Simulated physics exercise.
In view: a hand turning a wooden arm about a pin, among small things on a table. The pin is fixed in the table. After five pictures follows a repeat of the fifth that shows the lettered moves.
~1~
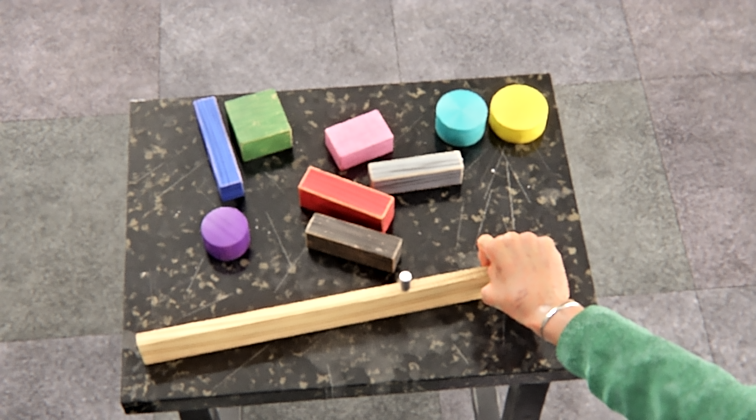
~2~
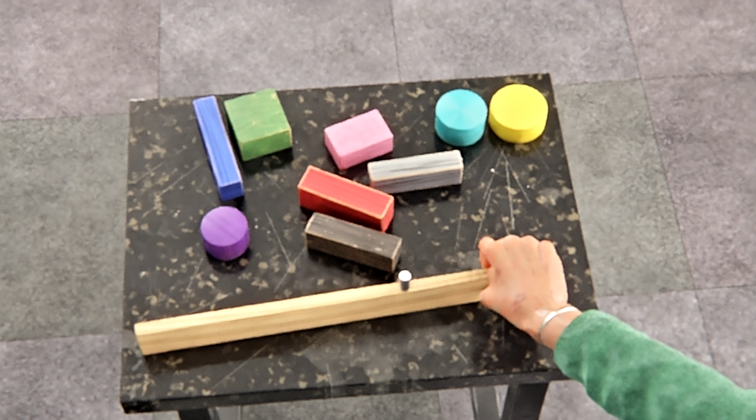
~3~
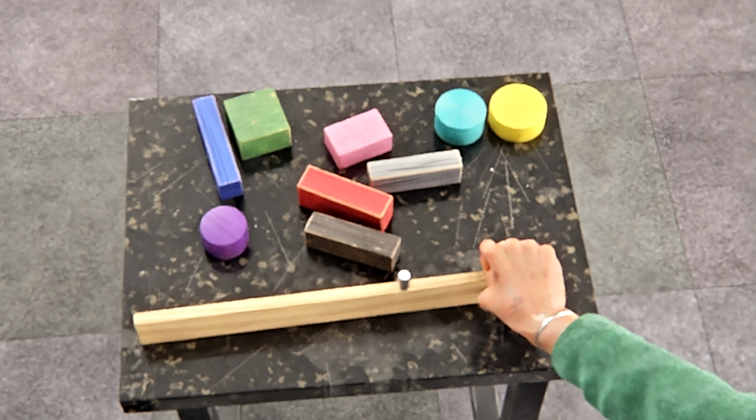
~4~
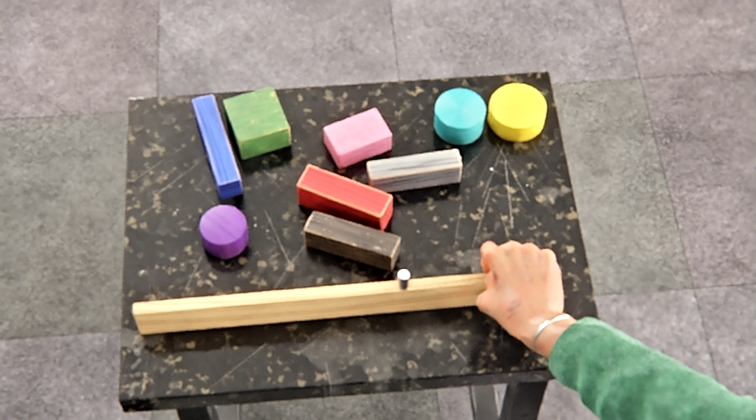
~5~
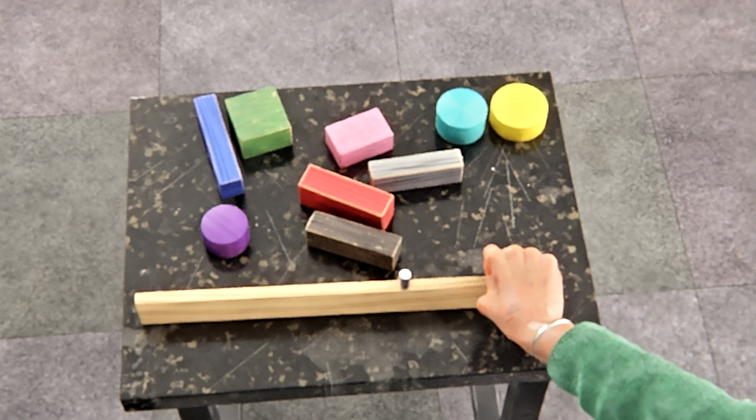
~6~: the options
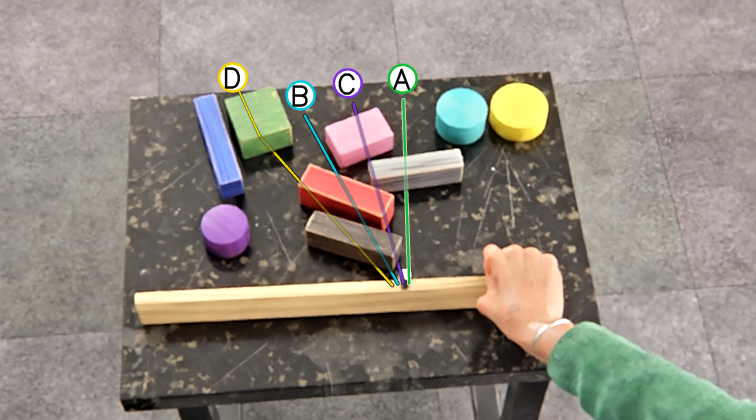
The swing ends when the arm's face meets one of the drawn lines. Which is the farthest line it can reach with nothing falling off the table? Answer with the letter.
D.
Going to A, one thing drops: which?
The green block.
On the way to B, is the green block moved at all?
By then, yes.
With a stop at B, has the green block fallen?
Yes.
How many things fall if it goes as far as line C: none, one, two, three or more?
By then, one.
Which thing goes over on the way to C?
The green block goes over.
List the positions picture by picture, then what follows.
In the first frame, turquoise tin (461, 118); grey stick (415, 174); arm (267, 314).
In the second frame, arm (266, 309); red stick (346, 201).
In the third frame, arm (264, 304); blue stick (217, 148).
In the fourth frame, arm (264, 297); green block (257, 123).
In the fifth frame, arm (265, 292); turquoise tin (461, 116); grey stick (415, 172); black bar (354, 240).
On the marked copy, A at (406, 187); B at (349, 196); C at (377, 189); D at (323, 208).
With D. Early on, arm (273, 249); purple tin (228, 225); yellow tin (518, 113).
Further on, arm (298, 212); green block (261, 120); blue stick (217, 128).
At the end, arm (321, 193); green block (279, 90); blue stick (234, 111); nothing has fallen.
As for the rest, A drops the green block; B drops the green block; C drops the green block.
